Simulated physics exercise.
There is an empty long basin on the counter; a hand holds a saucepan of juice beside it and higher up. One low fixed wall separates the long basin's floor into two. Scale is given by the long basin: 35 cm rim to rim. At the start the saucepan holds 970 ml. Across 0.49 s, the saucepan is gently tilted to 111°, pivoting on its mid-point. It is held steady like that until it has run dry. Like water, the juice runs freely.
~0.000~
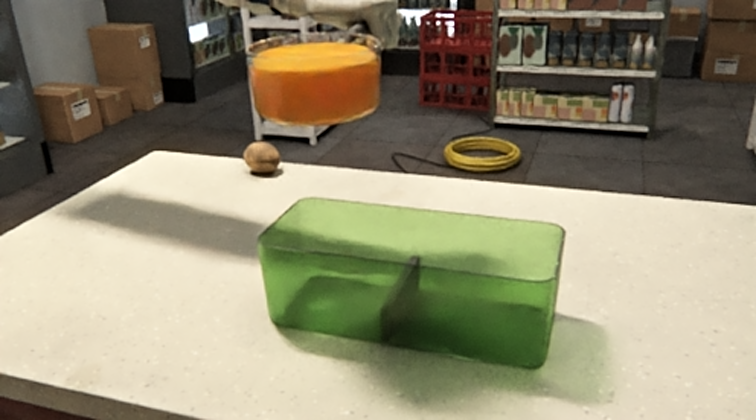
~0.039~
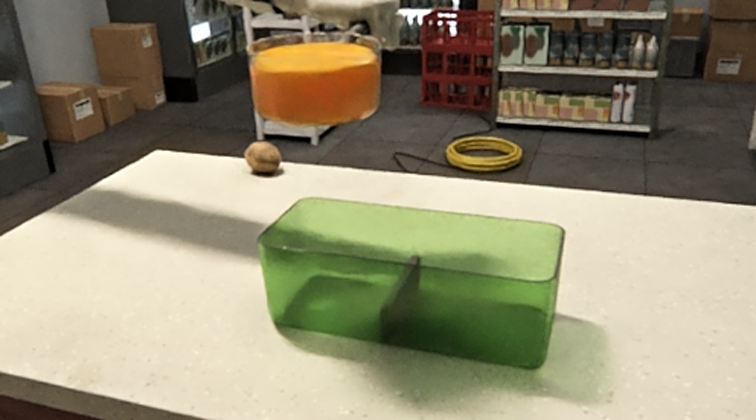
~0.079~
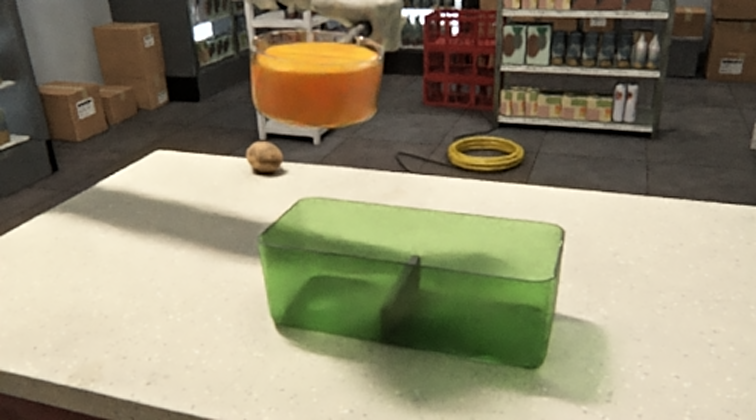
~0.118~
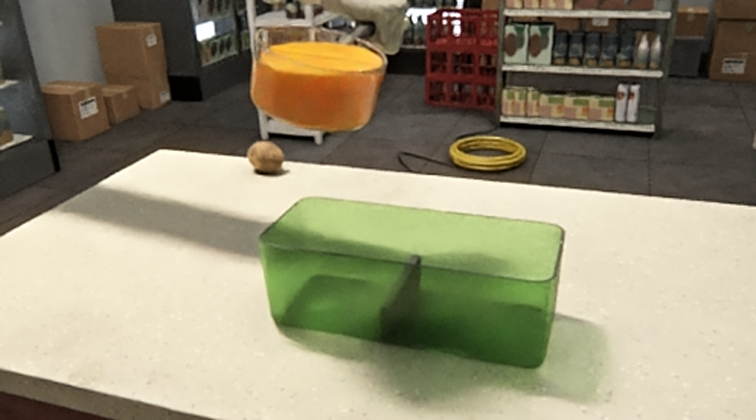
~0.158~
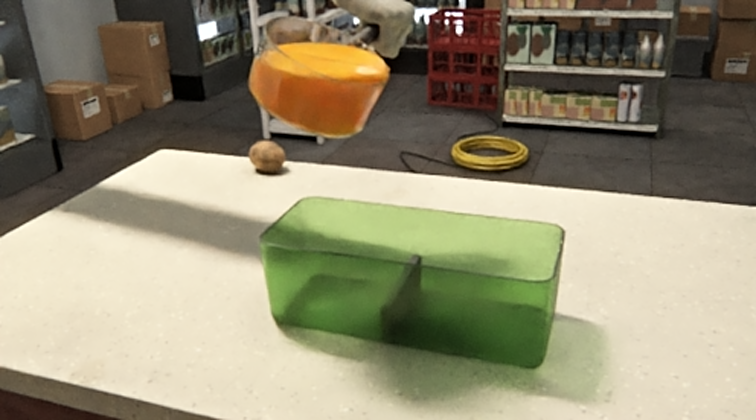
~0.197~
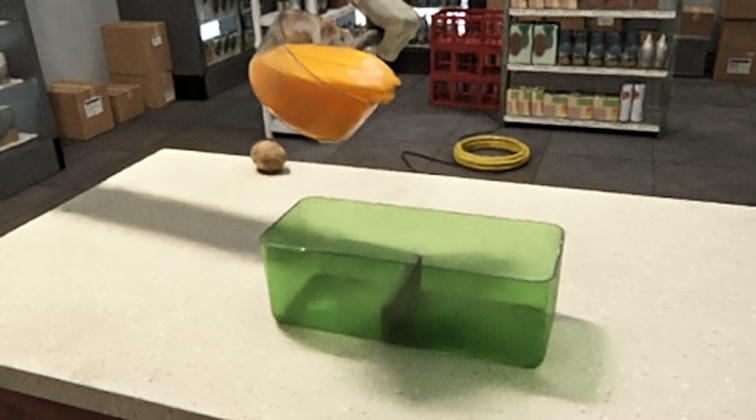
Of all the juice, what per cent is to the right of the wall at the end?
I would say 66 percent.
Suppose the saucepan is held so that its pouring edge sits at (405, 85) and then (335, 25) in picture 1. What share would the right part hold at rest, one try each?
Some 80 and 40 per cent, in that order.
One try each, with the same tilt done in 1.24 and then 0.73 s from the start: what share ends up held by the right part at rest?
First 80, then 75 per cent.
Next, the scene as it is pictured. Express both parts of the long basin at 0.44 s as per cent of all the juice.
Roughly 0 sits left and 26 sits right.
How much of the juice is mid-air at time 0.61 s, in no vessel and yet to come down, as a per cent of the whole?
Some 10 per cent.
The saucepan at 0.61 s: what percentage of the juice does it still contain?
About 2 % is still there.
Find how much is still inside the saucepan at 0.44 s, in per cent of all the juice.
Portion remaining: Approx. 16 per cent.
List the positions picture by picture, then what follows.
In the first frame, tilt 0°; pouring edge (376, 49); surface from (260, 53) to (376, 57); the long basin's rim runs from (279, 220) to (560, 254); the wall's top is at (401, 281).
In the second frame, tilt 2°; pouring edge (377, 52); surface from (261, 53) to (377, 58).
In the third frame, tilt 7°; pouring edge (379, 59); surface from (263, 51) to (379, 61).
In the fourth frame, tilt 15°; pouring edge (382, 69); surface from (265, 49) to (382, 63).
In the fifth frame, tilt 26°; pouring edge (384, 83); surface from (266, 51) to (384, 73); 2 per cent is over the edge.
In the sixth frame, tilt 39°; pouring edge (382, 98); surface from (263, 50) to (373, 77); 7 per cent is over the edge.
Then, 0.44 s in, the tilt is 108° and 16 per cent is still to pour, 0 is left of the wall and 25 right of it.
Then, 0.61 s in, the tilt is 111° and 2 per cent is still to pour, 16 is left of the wall and 72 right of it.
Then, 0.79 s in, the tilt is 111° and 0 per cent is still to pour, 24 is left of the wall and 59 right of it.
Then, 0.99 s in, the tilt is 111° and 0 per cent is still to pour, 29 is left of the wall and 68 right of it.
Finally, 30 per cent lies left of the wall, 66 right of it and 4 outside.
